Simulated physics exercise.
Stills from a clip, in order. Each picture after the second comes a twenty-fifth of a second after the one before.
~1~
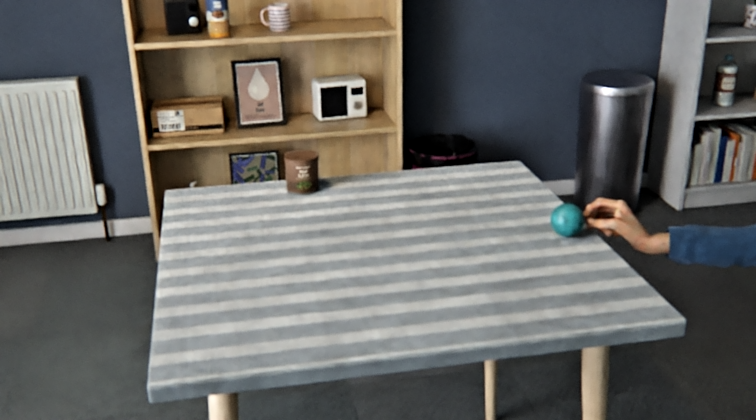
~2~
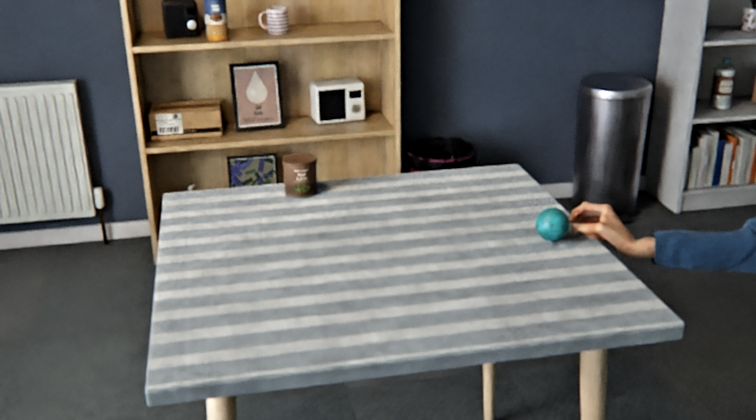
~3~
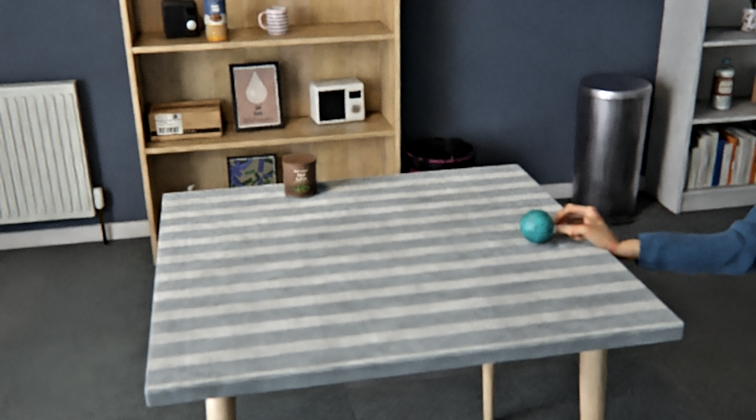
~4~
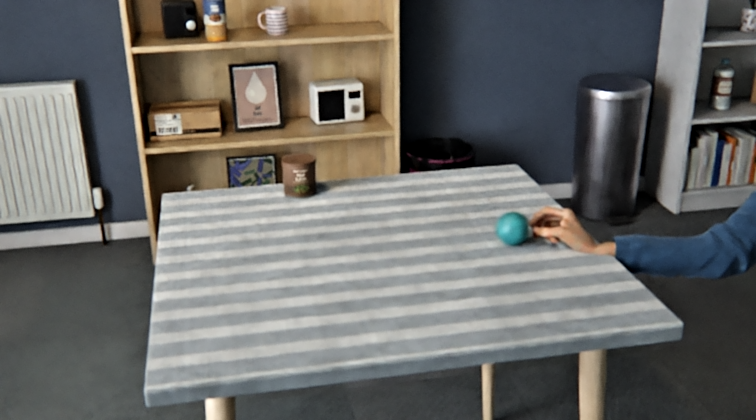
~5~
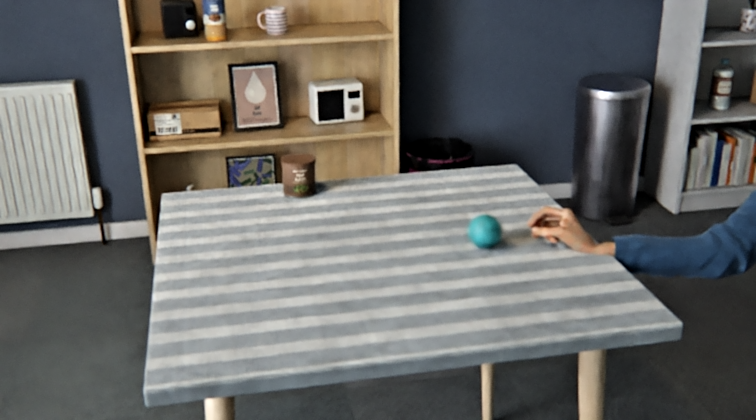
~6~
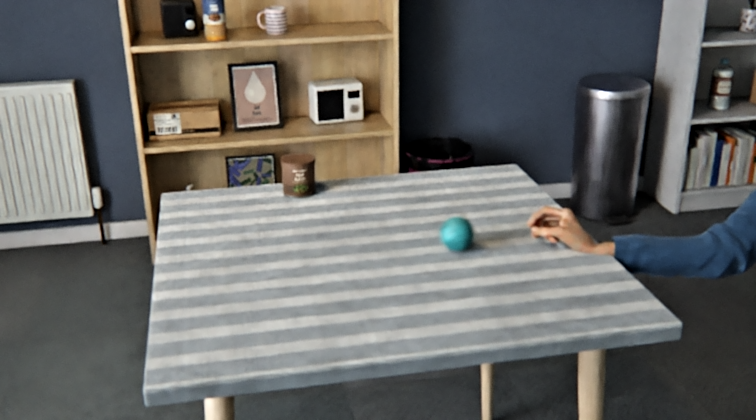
A hand pushes a turquoise ball left across a striped table, then lets it roll.
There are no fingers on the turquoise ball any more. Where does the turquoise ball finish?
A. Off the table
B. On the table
(A) Off the table.
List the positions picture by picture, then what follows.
In the first frame, under the hand; turquoise ball (567, 220).
In the second frame, under the hand; turquoise ball (553, 225).
In the third frame, under the hand; turquoise ball (537, 226).
In the fourth frame, turquoise ball (513, 229).
In the fifth frame, turquoise ball (485, 231) shifted about its own width.
In the sixth frame, turquoise ball (457, 234) shifted well along.
Then, 0.30 s on from there, turquoise ball shifted well along near (249, 254).
Then, 0.70 s on from there, turquoise ball now off the table.
In the end, off the table, turquoise ball.
